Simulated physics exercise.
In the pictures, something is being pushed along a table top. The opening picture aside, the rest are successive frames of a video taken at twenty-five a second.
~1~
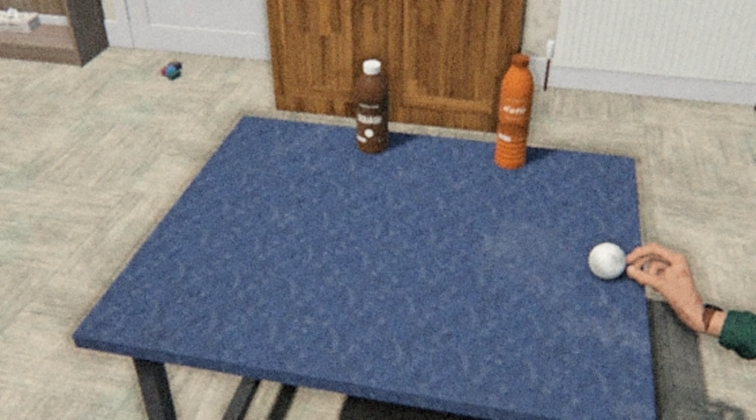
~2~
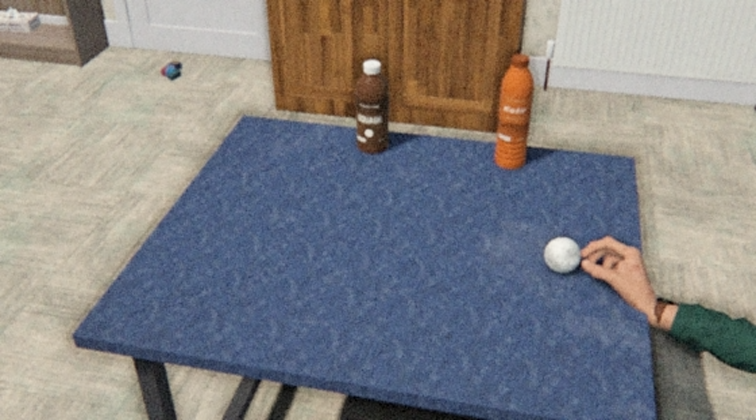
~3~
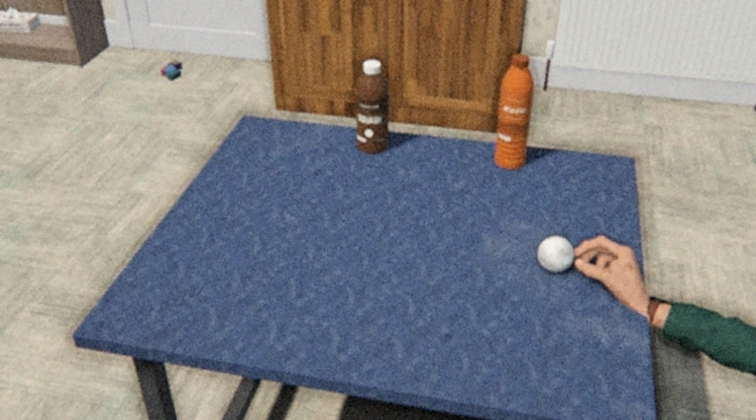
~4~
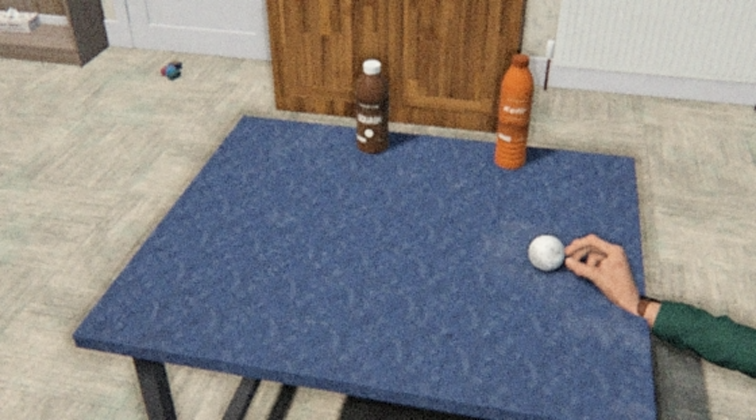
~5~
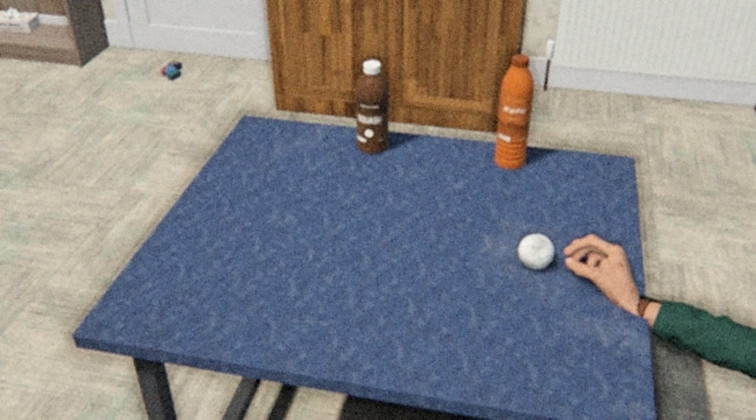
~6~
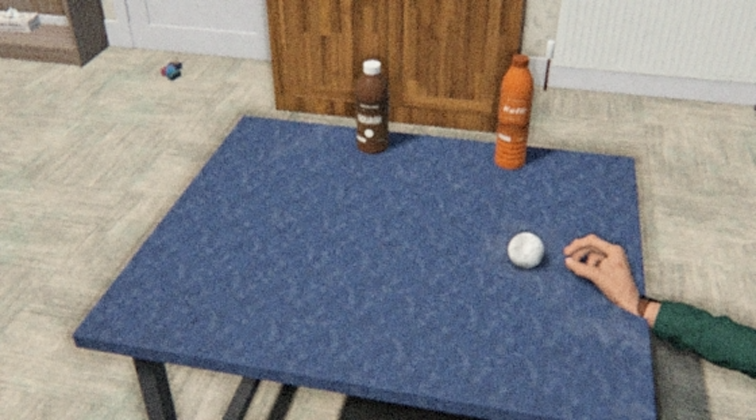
White ball moving left across a blue table, pushed by a hand that then stays back as the ball rolls slightly farther.
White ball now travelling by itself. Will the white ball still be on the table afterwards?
I think it will linger on the table.
Then, 0.20 s later than the last frame, white ball moved well along near (481, 245).
Then, 0.60 s later than the last frame, white ball moved well along near (418, 236).
When it is over, moved from the start, white ball. End places, in pixels of the last picture, white ball near (386, 232).
